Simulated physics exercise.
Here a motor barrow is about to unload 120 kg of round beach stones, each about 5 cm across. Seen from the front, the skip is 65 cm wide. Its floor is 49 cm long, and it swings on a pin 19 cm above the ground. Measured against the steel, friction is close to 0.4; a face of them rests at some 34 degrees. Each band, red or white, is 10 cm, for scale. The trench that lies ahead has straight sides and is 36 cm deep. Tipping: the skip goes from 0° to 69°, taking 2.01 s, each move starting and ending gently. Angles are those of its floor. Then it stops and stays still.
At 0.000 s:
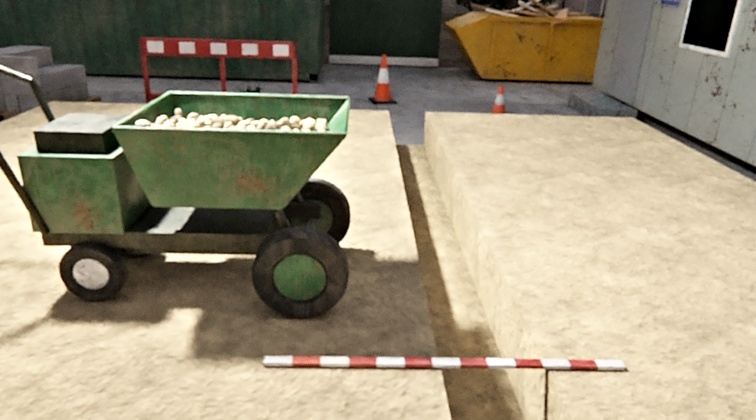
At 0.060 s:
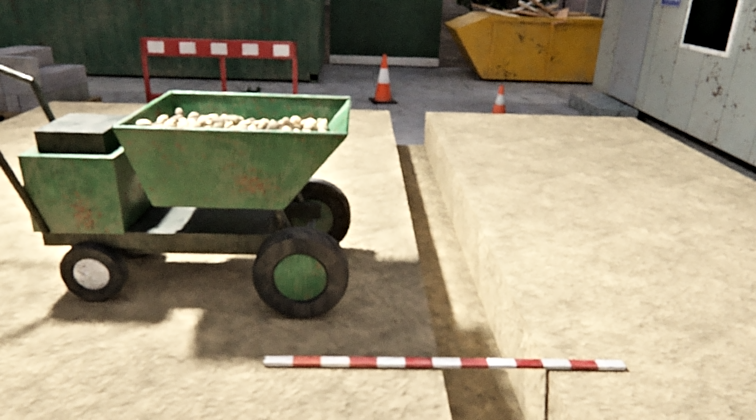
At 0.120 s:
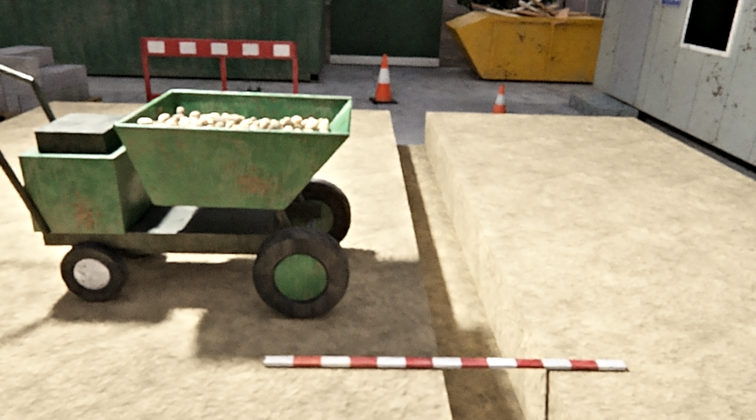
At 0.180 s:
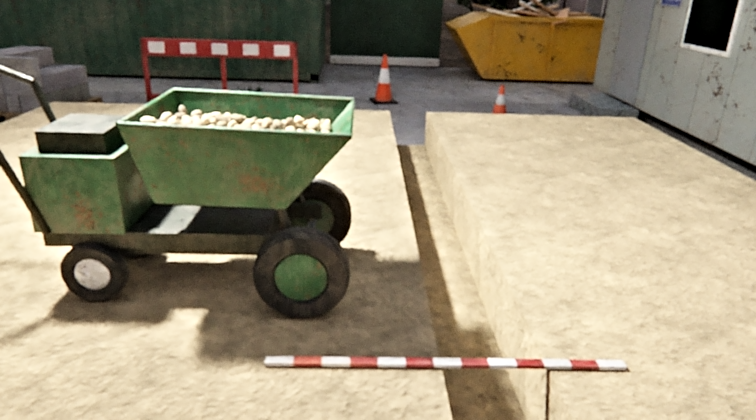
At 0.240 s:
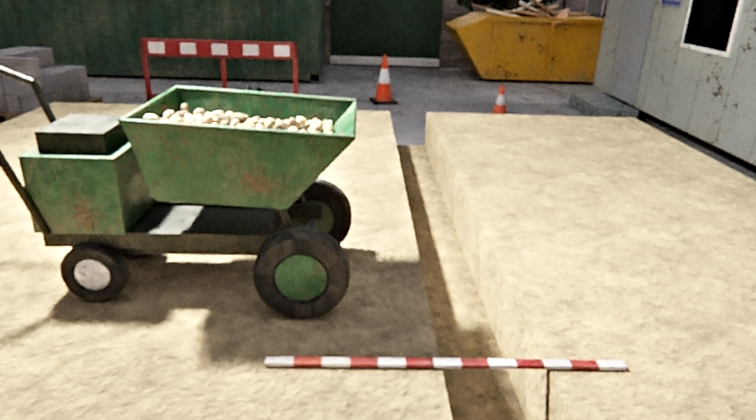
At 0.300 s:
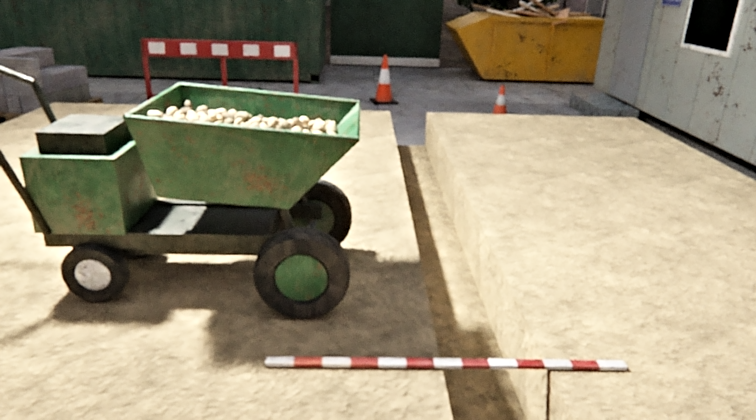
In the video, a green motor barrow loaded with pale, rounded stones stands beside a narrow trench, near a red-and-white striped bar; its skip tilts slightly, the rear edge rising a little while the wheels stay still.
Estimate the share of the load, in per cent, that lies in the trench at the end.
I would say 91 per cent of the load lies in the trench at the end.
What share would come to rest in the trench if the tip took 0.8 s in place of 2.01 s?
Estimate: About 70 %.
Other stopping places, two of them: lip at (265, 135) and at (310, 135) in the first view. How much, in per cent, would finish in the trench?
Estimates: 80 % then 100 %.
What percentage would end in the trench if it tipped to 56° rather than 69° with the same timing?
Some 65 in a hundred, I'd say.
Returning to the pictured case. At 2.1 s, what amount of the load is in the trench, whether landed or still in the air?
I'd say near 50 per cent at that time.
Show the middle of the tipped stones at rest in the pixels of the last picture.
I'd point to around (472, 332).
After 1.5 s the floor is at 58°; 99 % in the skip, 1 % in the trench; the foremost stones are at (459, 223).
After 2.1 s the floor is at 69°; 41 % in the skip, 51 % in the trench, 8 % past the trench; the foremost stones are at (586, 283).
After 2.5 s the floor is at 69°; 17 % in the skip, 73 % in the trench, 9 % past the trench; the foremost stones are at (601, 264).
After 4.4 s the floor is at 69°; 0 % in the skip, 91 % in the trench, 9 % past the trench; the foremost stones are at (604, 256).
